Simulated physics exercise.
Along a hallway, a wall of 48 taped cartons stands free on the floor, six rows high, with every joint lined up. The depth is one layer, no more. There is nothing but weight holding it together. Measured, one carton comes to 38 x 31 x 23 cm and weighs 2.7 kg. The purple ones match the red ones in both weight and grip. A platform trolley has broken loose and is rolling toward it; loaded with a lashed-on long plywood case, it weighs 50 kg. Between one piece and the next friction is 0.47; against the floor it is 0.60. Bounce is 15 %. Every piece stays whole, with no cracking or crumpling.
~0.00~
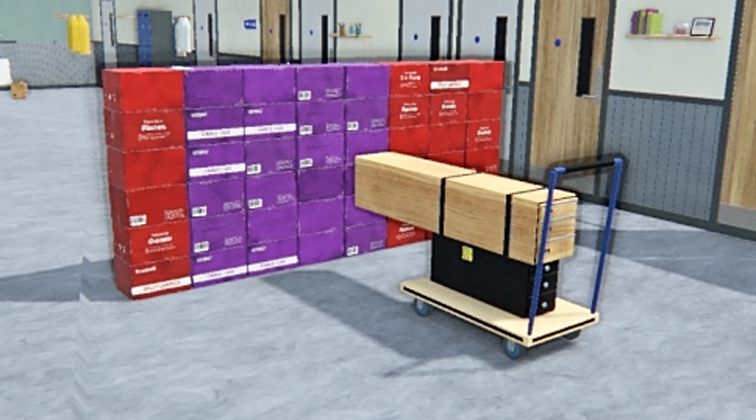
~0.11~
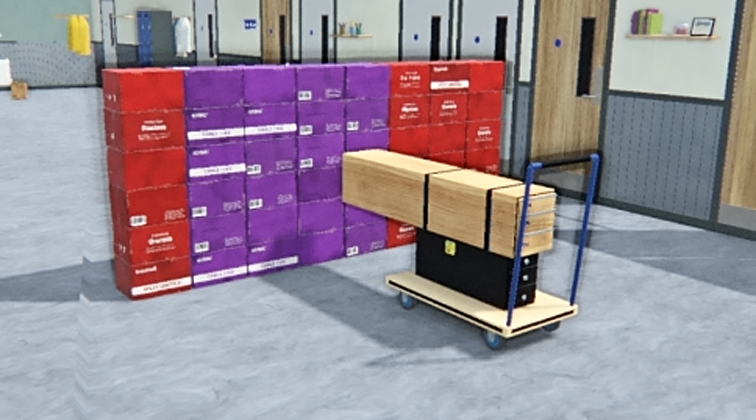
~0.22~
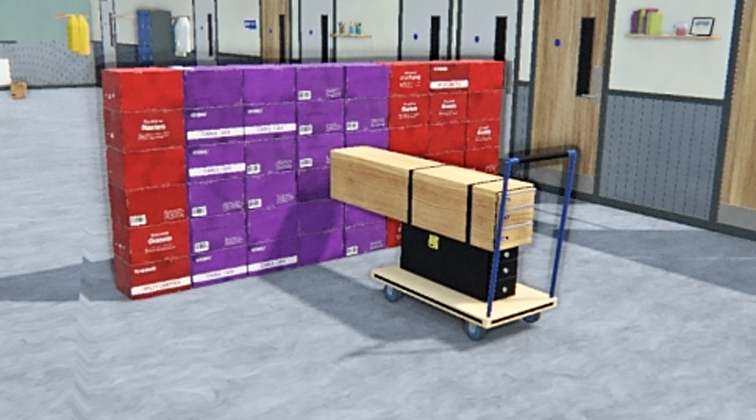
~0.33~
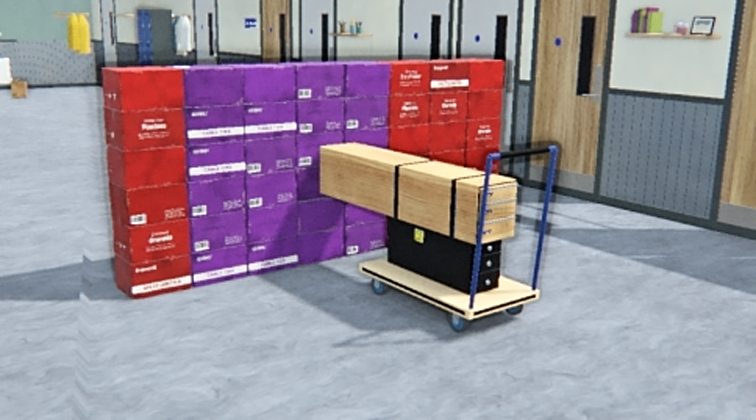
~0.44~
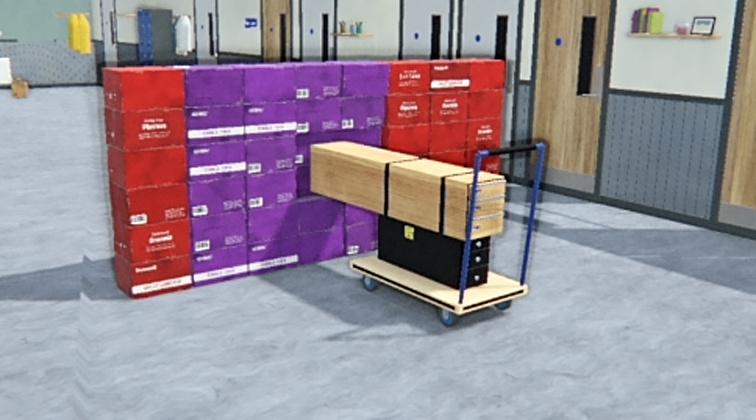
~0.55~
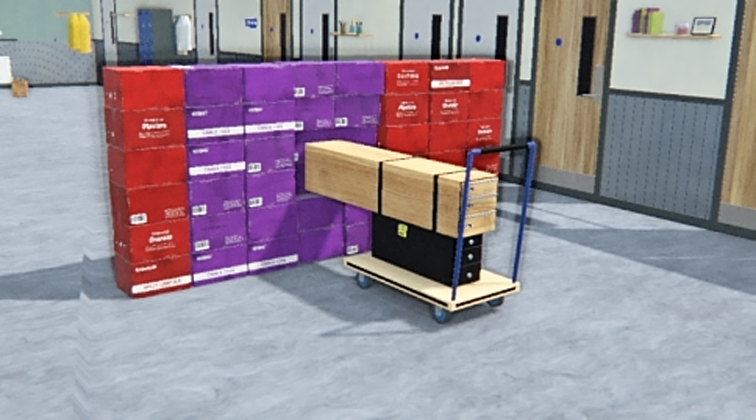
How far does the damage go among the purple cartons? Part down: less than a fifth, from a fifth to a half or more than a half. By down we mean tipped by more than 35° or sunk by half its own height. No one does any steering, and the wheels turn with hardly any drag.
I'd put it at somewhere from a fifth to half of them.
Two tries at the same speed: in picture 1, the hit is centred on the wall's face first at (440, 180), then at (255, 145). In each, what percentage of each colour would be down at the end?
First try then second: Red 40 and 0, purple 0 and 40 per cent.
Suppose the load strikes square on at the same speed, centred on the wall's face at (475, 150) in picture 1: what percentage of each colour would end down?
That would leave red at 30 % and purple at 0 %.
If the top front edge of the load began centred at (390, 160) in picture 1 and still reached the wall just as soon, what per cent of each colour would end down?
Red 0%, purple 40%.
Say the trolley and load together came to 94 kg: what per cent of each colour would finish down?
Down at the end: Red 0 per cent, purple 40 per cent.
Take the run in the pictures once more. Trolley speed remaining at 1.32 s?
Speed: Around 0.1 m/s.
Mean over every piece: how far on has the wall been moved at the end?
Mean shift: Roughly 15 cm.
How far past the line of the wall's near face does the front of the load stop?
About 15 centimetres.
Around 0.72 s, load 22 cm past the wall's line, still rolling; none of the 24 purple cartons down (0 of 48 in all colours); top purple carton tipped 8°.
Around 1.08 s, load 23 cm past the wall's line, still rolling; none of the 24 purple cartons down (0 of 48 in all colours); top purple carton tipped 35°, 9 cm lower.
Around 1.32 s, load 19 cm past the wall's line, still rolling; 8 of the 24 purple cartons down (8 of 48 in all colours); top purple carton tipped 73°, 53 cm lower.
Around 1.54 s, load 17 cm past the wall's line, still rolling; 8 of the 24 purple cartons down (8 of 48 in all colours); top purple carton on its side.
Finally (2.5 s), load 16 cm past the wall's line, stopped; 8 of the 24 purple cartons down (8 of 48 in all colours); top purple carton on its side; top red carton unmoved. That is 33 per cent. Seen by the last camera, middles, top purple carton near (282, 194), top red carton near (438, 76).
